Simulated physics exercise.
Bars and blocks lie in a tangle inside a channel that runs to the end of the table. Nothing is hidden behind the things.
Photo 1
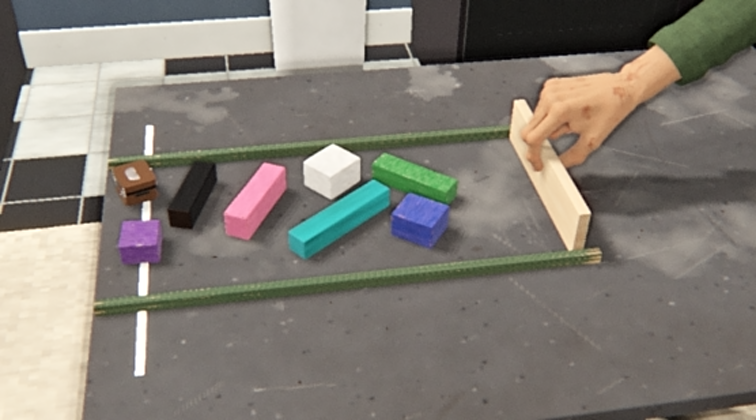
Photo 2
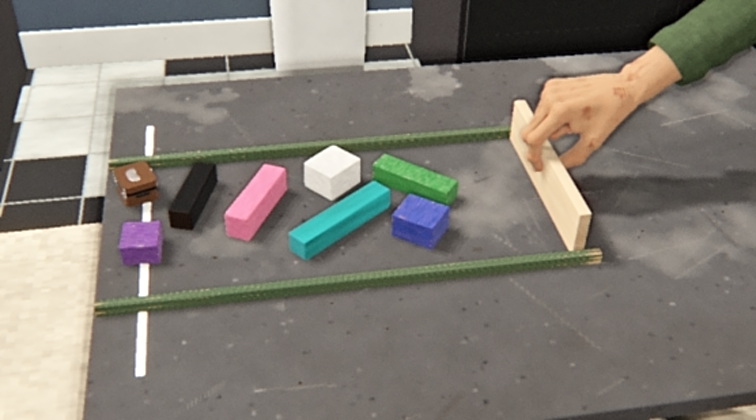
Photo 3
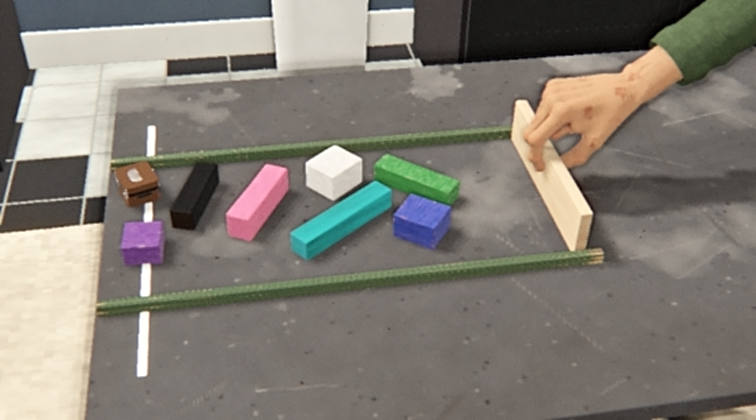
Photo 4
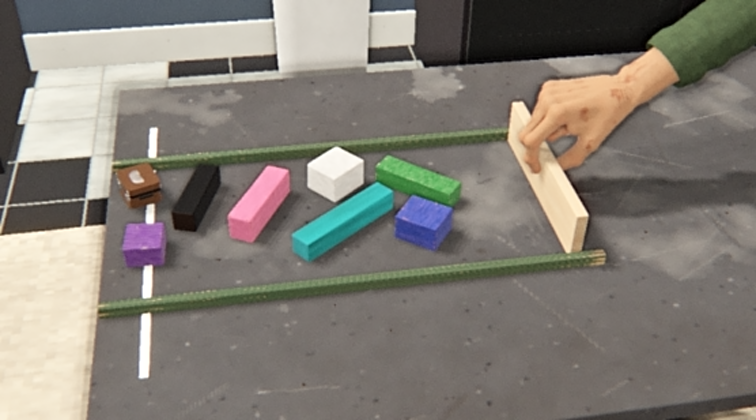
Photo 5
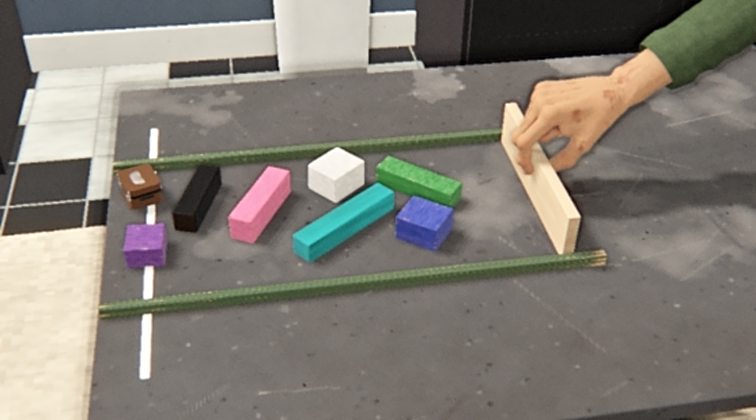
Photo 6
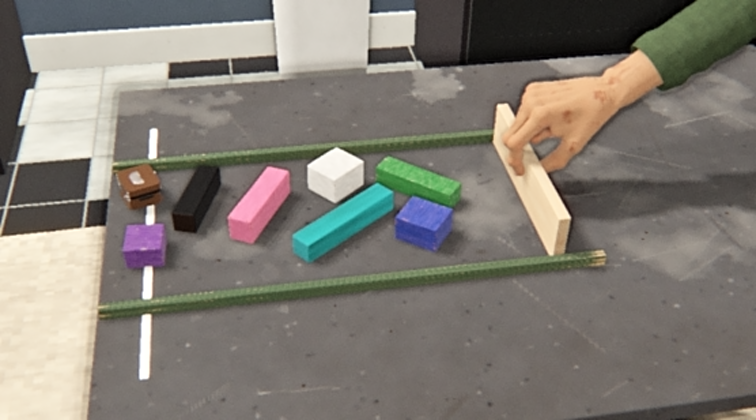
To begin with, a hand in a green sleeve holds a pale wooden board upright at the right of a channel between two green strips, where coloured bars and blocks lie scattered, some by a white line. The hand then slides the board slightly left, while the pieces stay essentially still, untouched.
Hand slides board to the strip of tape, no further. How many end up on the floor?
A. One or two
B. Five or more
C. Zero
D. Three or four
Answer: B.
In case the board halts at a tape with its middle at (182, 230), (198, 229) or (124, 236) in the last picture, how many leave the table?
4, 3, 7.
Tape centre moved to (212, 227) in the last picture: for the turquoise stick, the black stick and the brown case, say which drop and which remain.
The outcome is that the turquoise stick does not come off, the black stick goes down and the brown case goes down.
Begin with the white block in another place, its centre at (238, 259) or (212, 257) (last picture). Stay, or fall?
First place: It comes off; second place: It comes off.
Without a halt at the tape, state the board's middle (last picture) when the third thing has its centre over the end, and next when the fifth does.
(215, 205) and (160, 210).
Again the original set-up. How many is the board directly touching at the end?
That makes 2.
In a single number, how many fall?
Count: 6.
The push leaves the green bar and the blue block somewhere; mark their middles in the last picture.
Final positions: Near (138, 197); near (122, 266).
Soon after, none off yet; brown case at rest near (140, 188); purple block at rest near (146, 246); black stick at rest near (197, 198).
Then, none off yet; brown case tipped well over near (80, 214); purple block moved about its own width near (109, 253); black stick moved about its own width near (113, 206).
At rest, the number that fall off is five or more; fallen, white block, turquoise stick, pink bar, black stick, purple block and brown case.
